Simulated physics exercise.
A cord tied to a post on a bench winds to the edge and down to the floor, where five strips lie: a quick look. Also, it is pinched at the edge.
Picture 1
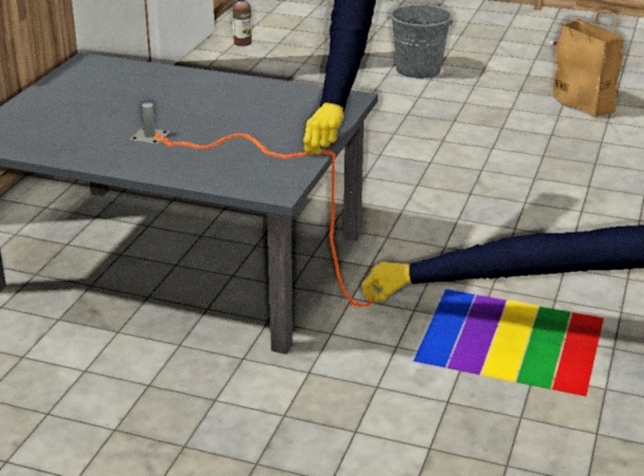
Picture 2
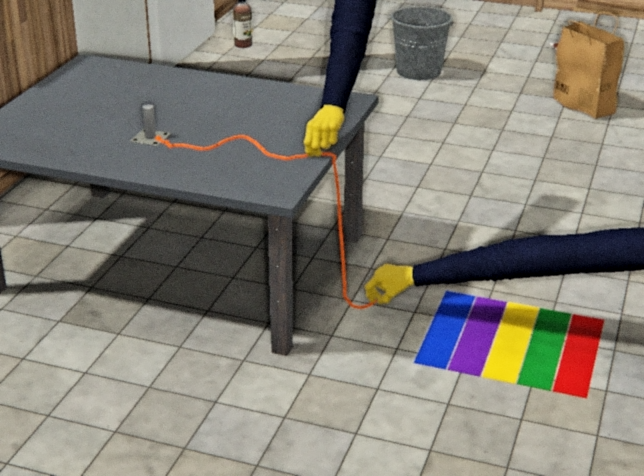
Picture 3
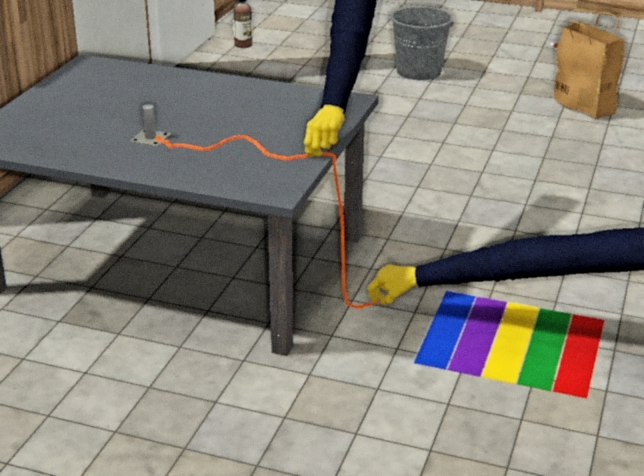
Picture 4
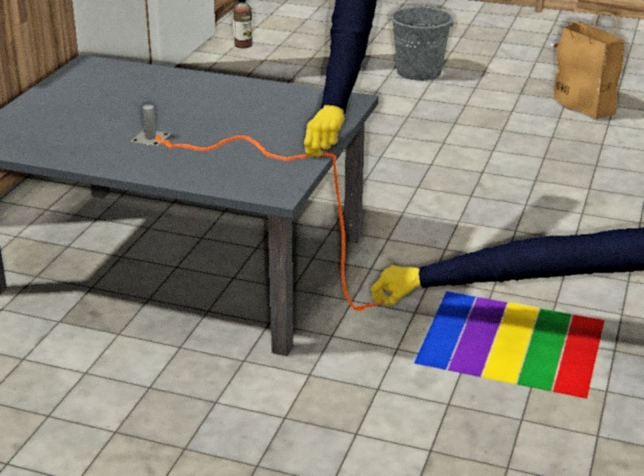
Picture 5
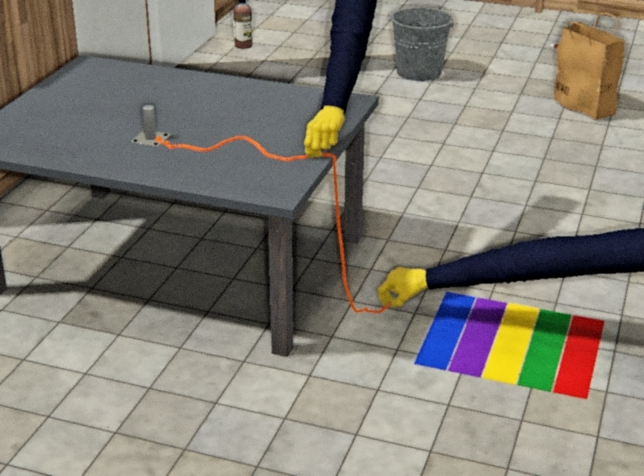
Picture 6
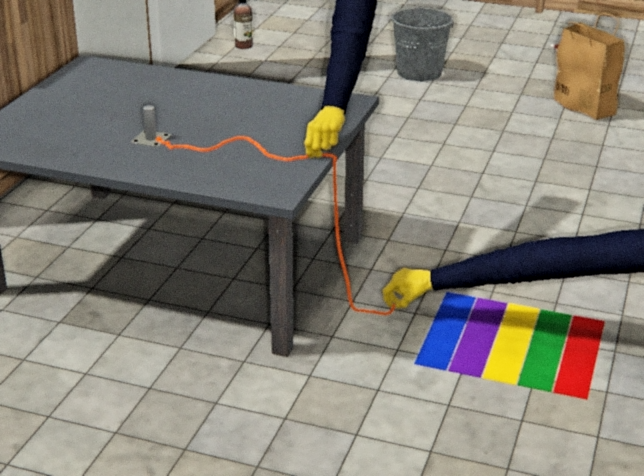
To begin with, an orange cord runs from a post across a gray table, where one yellow-gloved hand pins it at the edge, while another holds its end near the floor, left of five colored strips. The lower hand then shifts slightly right, drawing the end closer to the blue strip.
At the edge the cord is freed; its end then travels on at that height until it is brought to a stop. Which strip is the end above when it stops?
The green one.
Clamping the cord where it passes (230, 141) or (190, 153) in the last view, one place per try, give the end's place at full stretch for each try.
The two answers, in sequence: (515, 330) and (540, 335).
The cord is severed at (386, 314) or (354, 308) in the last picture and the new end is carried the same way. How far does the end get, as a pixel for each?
Taking them in turn, near (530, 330) and near (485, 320).
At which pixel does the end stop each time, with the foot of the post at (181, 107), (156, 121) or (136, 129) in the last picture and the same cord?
The first try gives (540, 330), the second (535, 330) and the third (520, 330).
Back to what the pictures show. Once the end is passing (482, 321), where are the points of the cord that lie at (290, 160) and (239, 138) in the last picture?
Approx. (334, 168); approx. (265, 150).
A little later, end near (482, 321); over purple.
Next, end near (525, 329); over yellow.
When it is tight, end near (551, 335); over green. The green one.
